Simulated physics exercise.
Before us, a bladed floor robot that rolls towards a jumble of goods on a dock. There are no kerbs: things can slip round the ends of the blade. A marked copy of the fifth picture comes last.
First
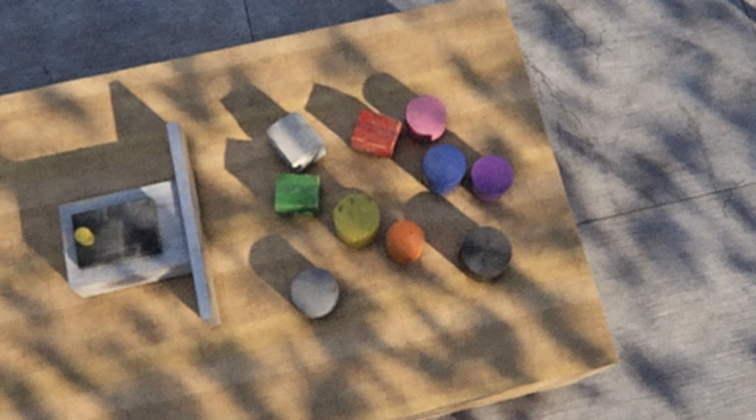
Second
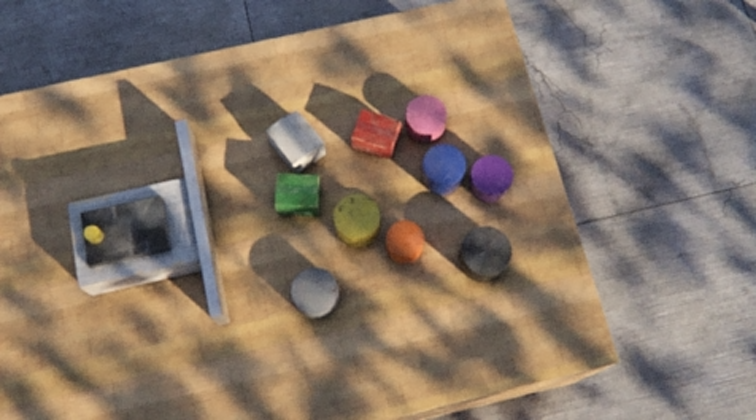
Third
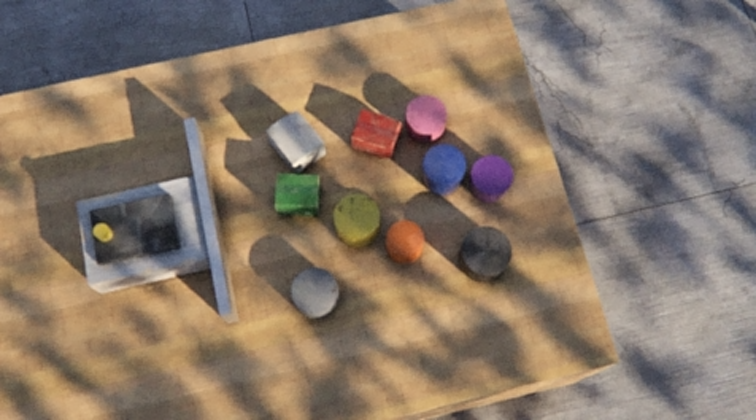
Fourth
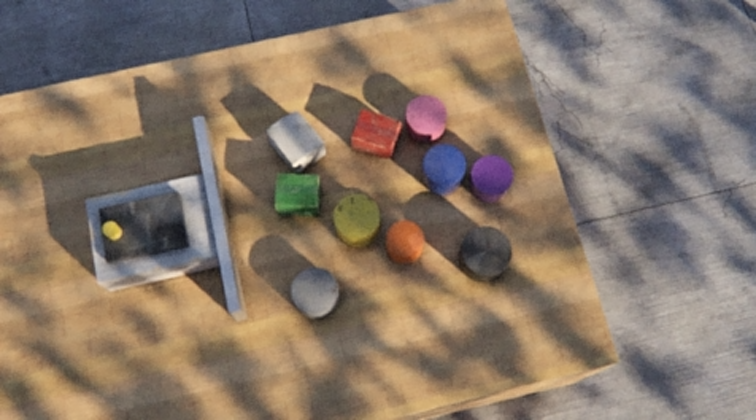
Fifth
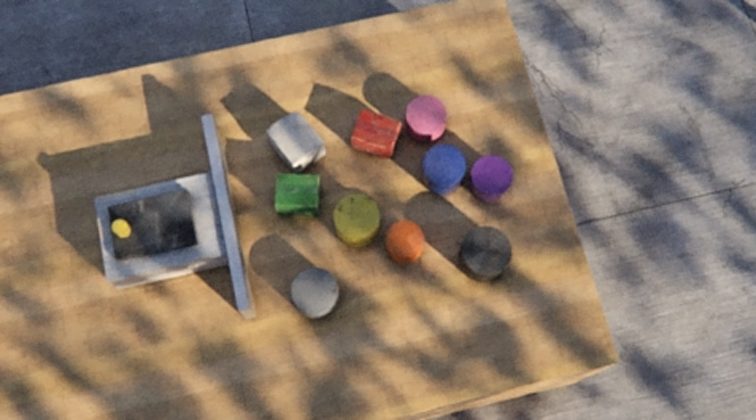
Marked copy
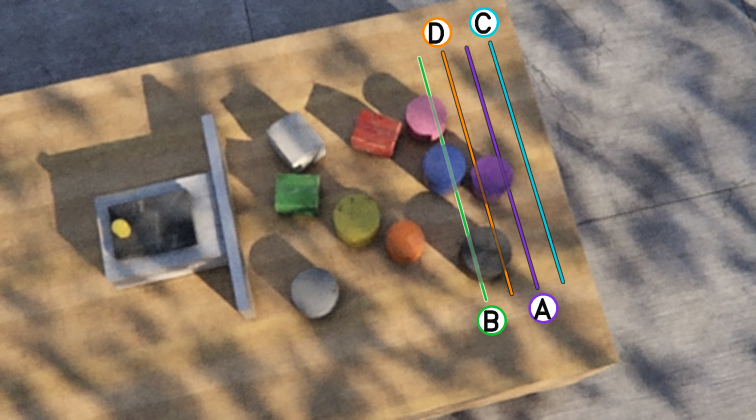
A wide-bladed robot rolling slowly rightward across a sunlit wooden surface towards a scattered group of colourful boxes and rounded containers.
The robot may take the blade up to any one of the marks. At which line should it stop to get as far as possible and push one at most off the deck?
Line D.
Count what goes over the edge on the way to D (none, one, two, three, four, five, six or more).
By then, one.
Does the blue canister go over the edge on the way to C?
Yes.
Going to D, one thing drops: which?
The pink canister.
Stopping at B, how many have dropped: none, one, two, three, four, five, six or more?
The count is none.
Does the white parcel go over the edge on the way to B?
No.
On the marked copy, A at (500, 163); B at (451, 174); C at (525, 157); D at (476, 168).
With D. Early on, robot (252, 203); grey canister (367, 281); white parcel (332, 143).
Further on, robot (343, 183); pink canister (492, 100); purple pail (509, 181).
At the end, robot (413, 167); pink canister over the edge; purple pail (560, 180); one fallen.
As for the rest, A drops five; B is within the limit but short; C drops six.
